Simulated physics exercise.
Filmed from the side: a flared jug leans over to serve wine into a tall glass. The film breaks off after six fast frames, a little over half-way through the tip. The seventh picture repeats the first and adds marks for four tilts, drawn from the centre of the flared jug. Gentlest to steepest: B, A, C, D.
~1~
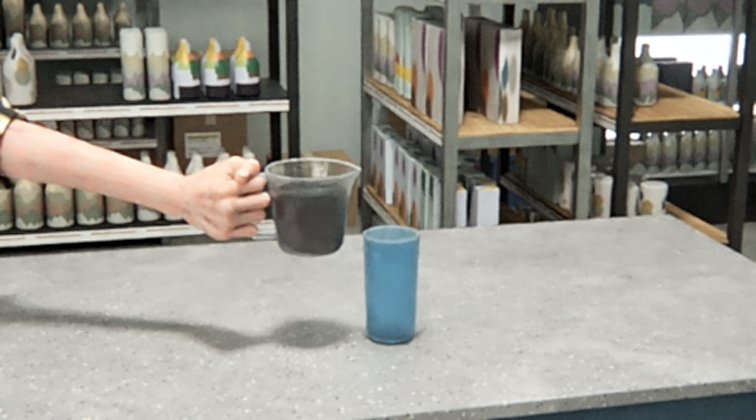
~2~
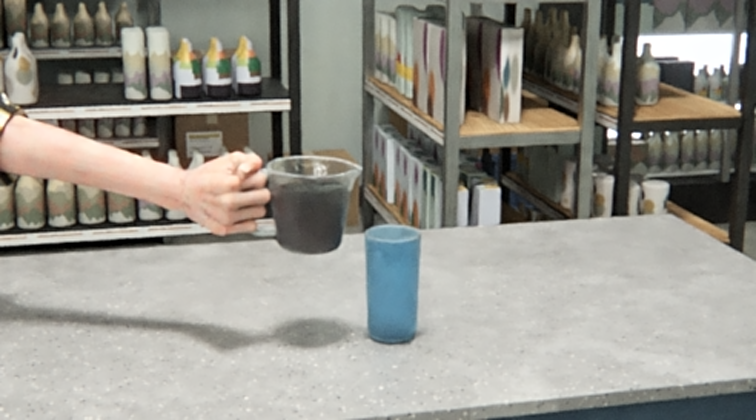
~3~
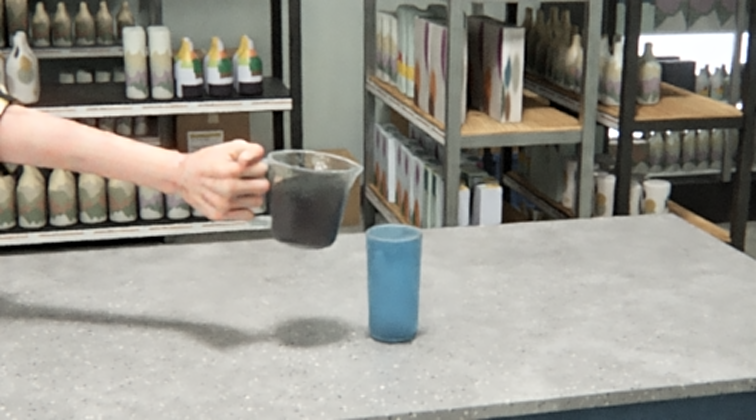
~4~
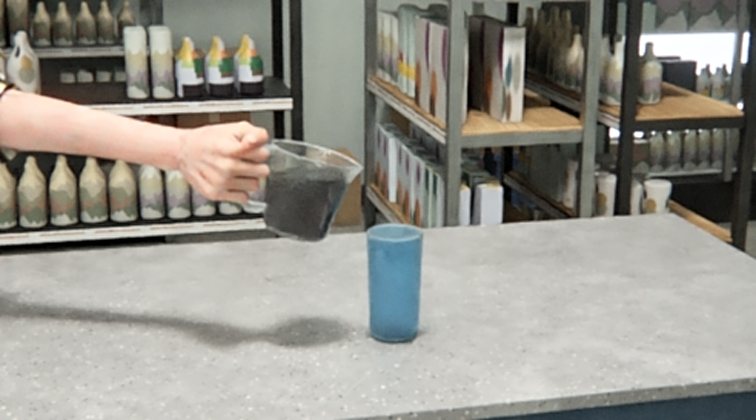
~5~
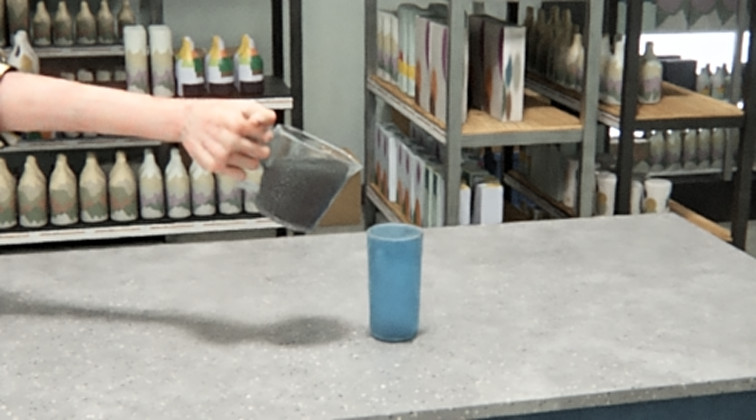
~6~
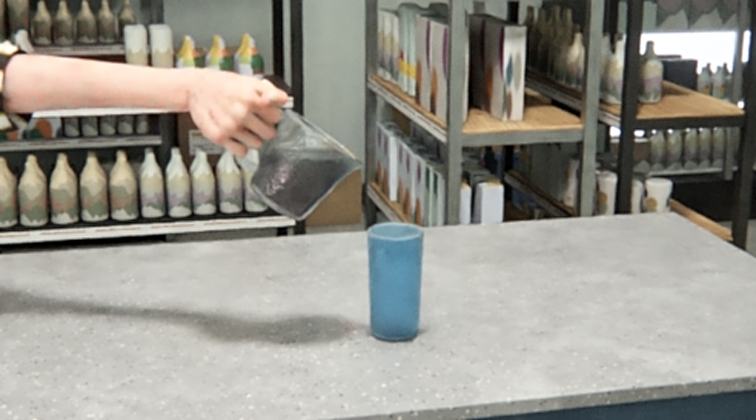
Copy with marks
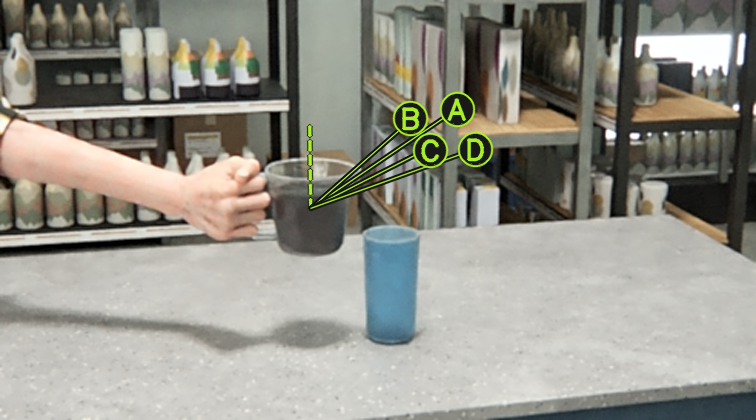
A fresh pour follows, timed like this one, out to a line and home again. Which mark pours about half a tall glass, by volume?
The answer is tilt A.
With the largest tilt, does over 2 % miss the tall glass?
Yes.
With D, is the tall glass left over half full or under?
Over half.
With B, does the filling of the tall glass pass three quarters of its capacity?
No, less.
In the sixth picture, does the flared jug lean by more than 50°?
No.
On the marked copy, A at (443, 118); B at (398, 130); C at (414, 155); D at (459, 154).
For tilt A, the tall glass ends with about 48 % of what it can hold.
For tilt B, the tall glass ends with about 32 % of what it can hold.
For tilt C, the tall glass ends with about 65 % of what it can hold.
For tilt D, the tall glass ends with about 70 % of what it can hold; 11 % of the wine is spilt.
